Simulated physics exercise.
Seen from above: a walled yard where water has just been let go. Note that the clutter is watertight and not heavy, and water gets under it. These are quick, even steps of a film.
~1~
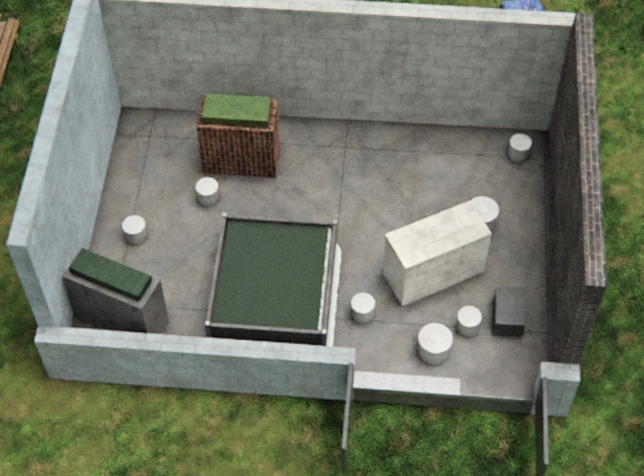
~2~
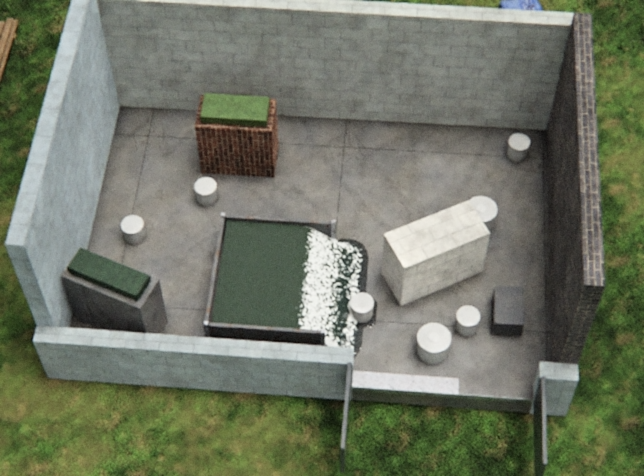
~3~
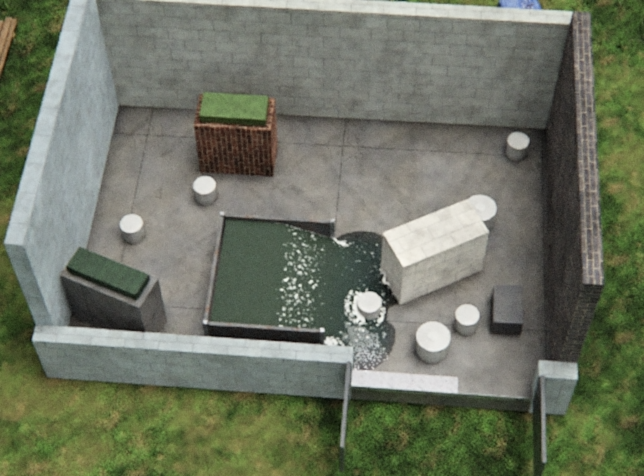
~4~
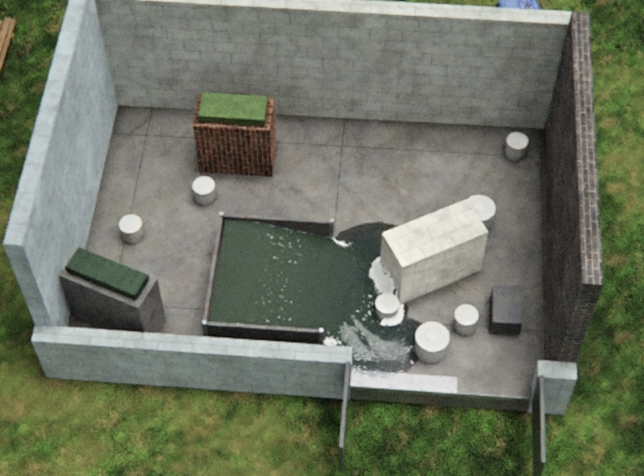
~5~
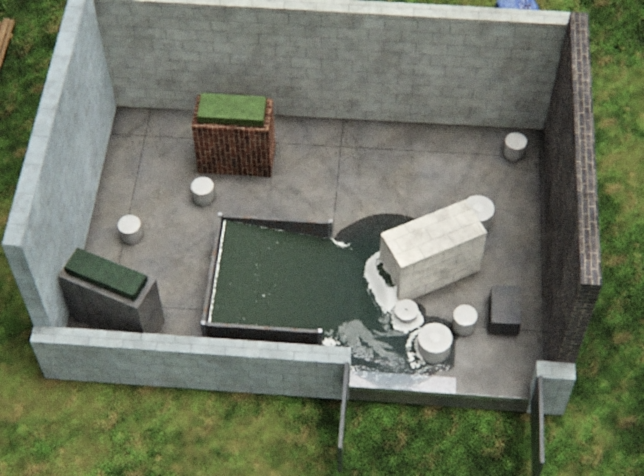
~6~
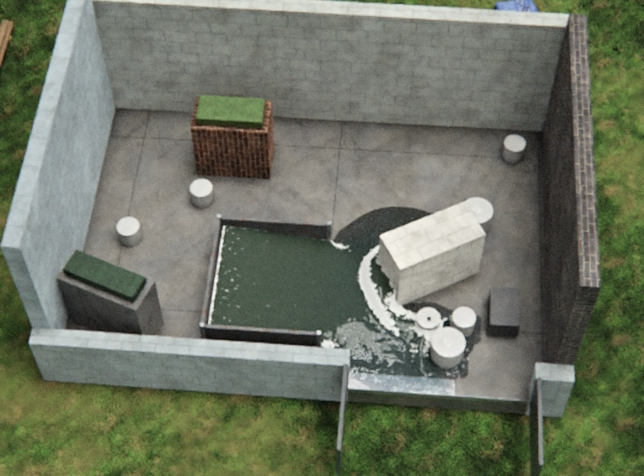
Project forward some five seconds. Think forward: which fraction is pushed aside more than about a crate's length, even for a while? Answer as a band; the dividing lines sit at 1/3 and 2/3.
1/3 to 2/3.
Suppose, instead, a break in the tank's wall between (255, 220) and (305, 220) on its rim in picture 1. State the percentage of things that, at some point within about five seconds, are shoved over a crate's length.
About 10 %.
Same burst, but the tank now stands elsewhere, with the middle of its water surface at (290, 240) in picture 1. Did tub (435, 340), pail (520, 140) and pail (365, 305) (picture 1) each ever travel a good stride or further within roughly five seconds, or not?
Covered the distance, covered the distance, covered the distance.
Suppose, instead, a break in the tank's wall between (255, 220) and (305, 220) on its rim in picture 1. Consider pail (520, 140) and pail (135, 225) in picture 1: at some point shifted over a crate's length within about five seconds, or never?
Went the distance, then fell short.
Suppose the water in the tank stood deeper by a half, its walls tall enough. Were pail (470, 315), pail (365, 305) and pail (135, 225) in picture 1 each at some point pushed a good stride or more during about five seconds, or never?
Going through them, I'd say got there, then got there, then never got there.
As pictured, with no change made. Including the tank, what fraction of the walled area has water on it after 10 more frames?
I'd call it close to 50 per cent.
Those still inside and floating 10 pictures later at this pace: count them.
Result - 1.
A moment on, 2 of 8 are well off their spots; 0 afloat.
Next, 3 of 8 are well off their spots; 1 afloat.
Later, 4 of 8 are well off their spots; 2 afloat.
In the end, 4 of 8 are well off their spots, and 4 have been at some point; 2 afloat.
